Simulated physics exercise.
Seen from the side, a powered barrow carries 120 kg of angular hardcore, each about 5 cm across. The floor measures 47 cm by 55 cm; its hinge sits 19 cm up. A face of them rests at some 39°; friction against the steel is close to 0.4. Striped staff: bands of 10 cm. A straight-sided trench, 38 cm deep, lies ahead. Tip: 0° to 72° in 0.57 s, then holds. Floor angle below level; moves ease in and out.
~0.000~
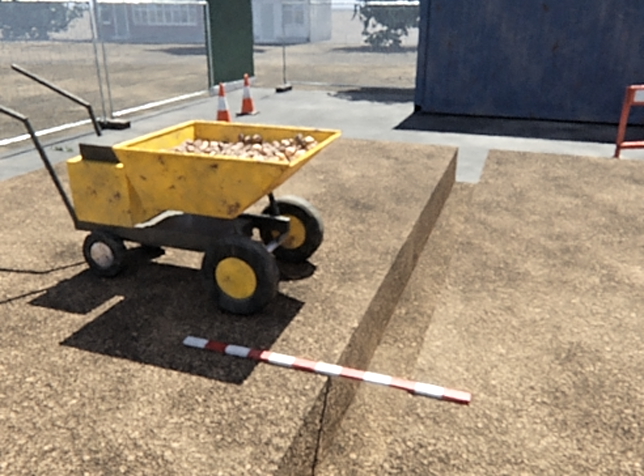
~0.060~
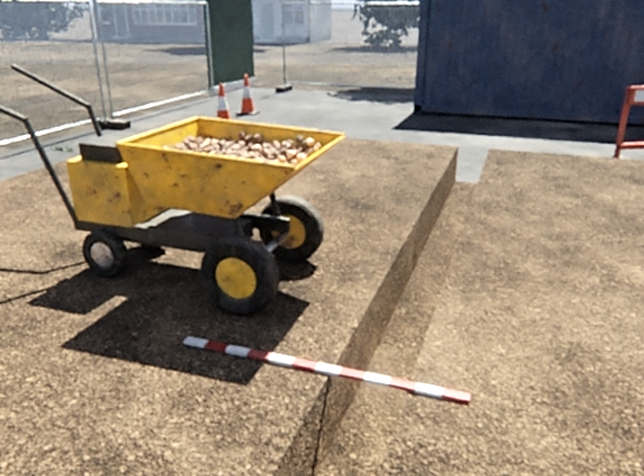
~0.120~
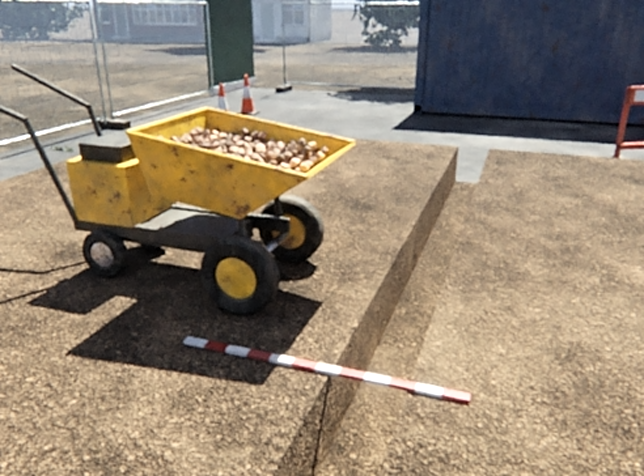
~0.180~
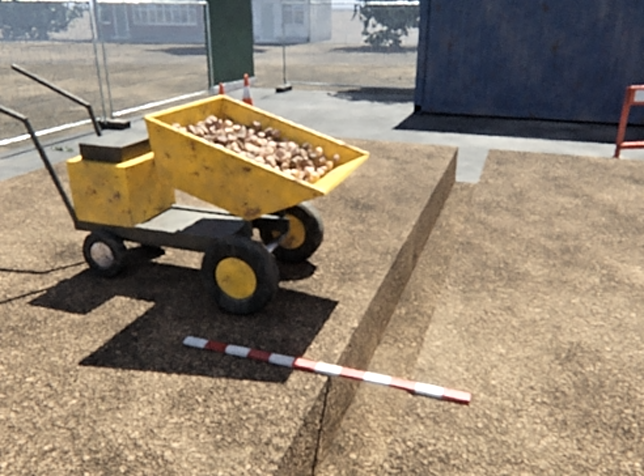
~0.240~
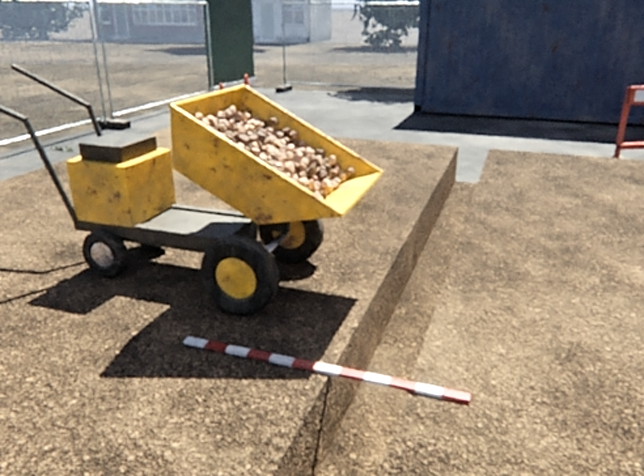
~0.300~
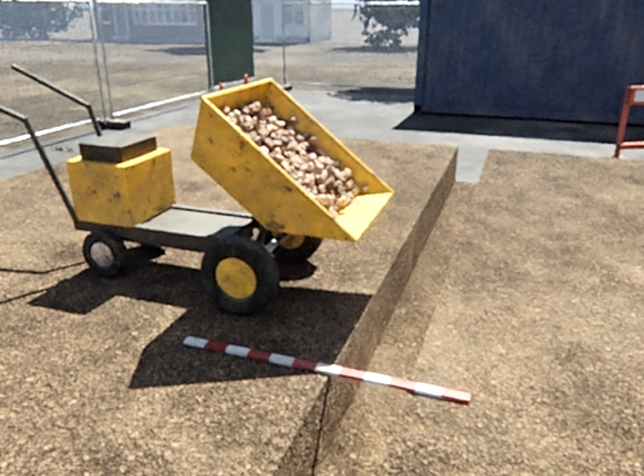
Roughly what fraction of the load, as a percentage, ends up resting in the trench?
Roughly 69 per cent of the load.
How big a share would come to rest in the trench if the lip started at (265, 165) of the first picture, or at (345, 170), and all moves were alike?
Estimates: 95 % then 0 %.
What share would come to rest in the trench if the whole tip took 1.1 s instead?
In that case, around 90%.
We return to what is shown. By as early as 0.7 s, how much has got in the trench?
At that moment: Approx. 30 %.
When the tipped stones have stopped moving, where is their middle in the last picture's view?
Their middle lands near (416, 355).
After 0.4 s the floor is at 61°; 100 % in the tray; the foremost stones are at (368, 254).
After 0.7 s the floor is at 72°; 67 % in the tray, 29 % in the trench, 3 % past the trench; the foremost stones are at (447, 307).
After 1.0 s the floor is at 72°; 3 % in the tray, 66 % in the trench, 31 % past the trench; the foremost stones are at (621, 351).
After 3.0 s the floor is at 72°; 0 % in the tray, 69 % in the trench, 31 % past the trench; the foremost stones are past the picture's edge.
